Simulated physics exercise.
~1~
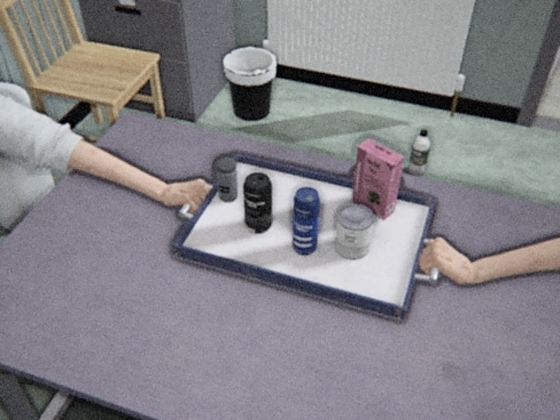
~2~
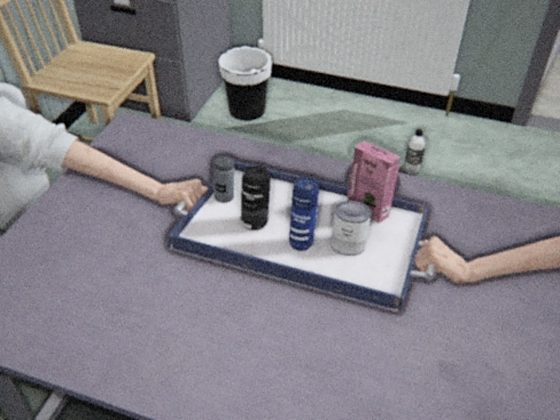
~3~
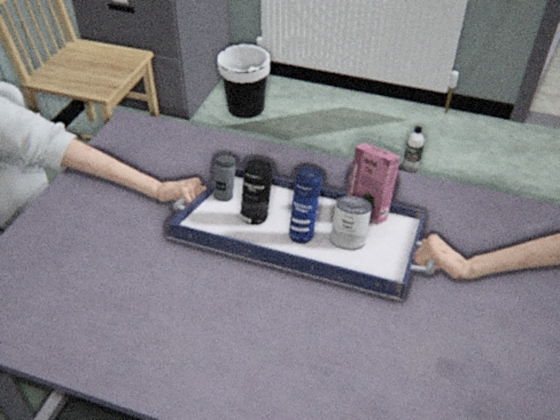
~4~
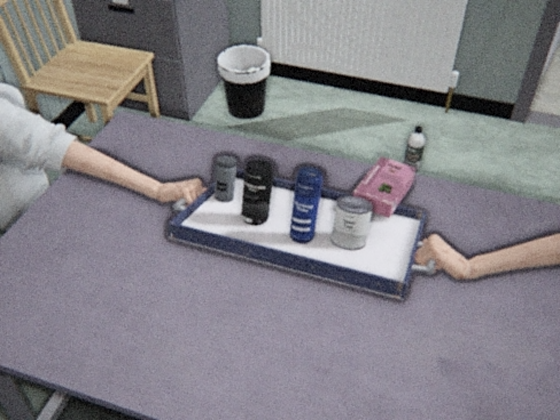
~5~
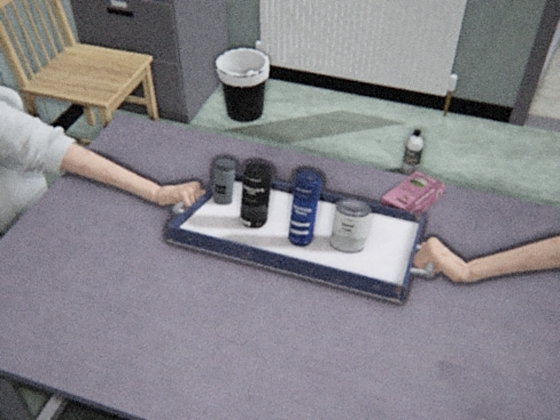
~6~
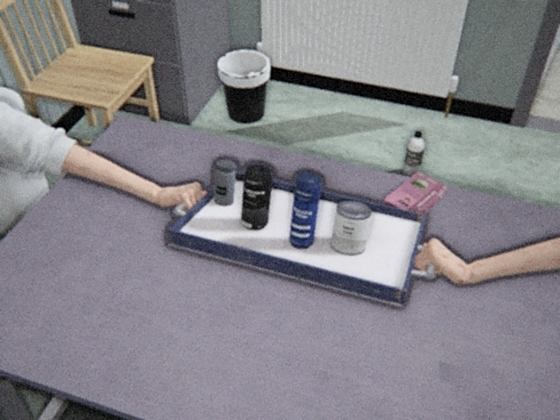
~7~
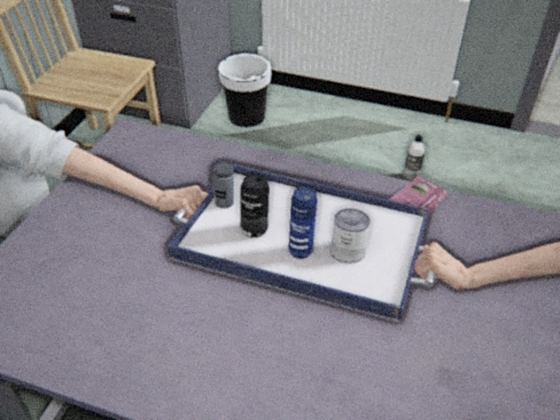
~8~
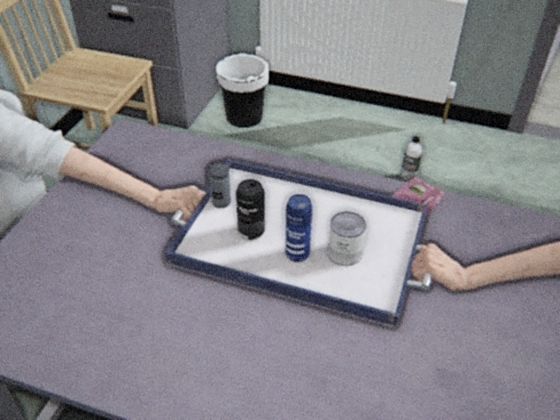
Two hands tipping a tray away on a table, a pink packet toppling off the far edge, then levelling it with four containers upright.
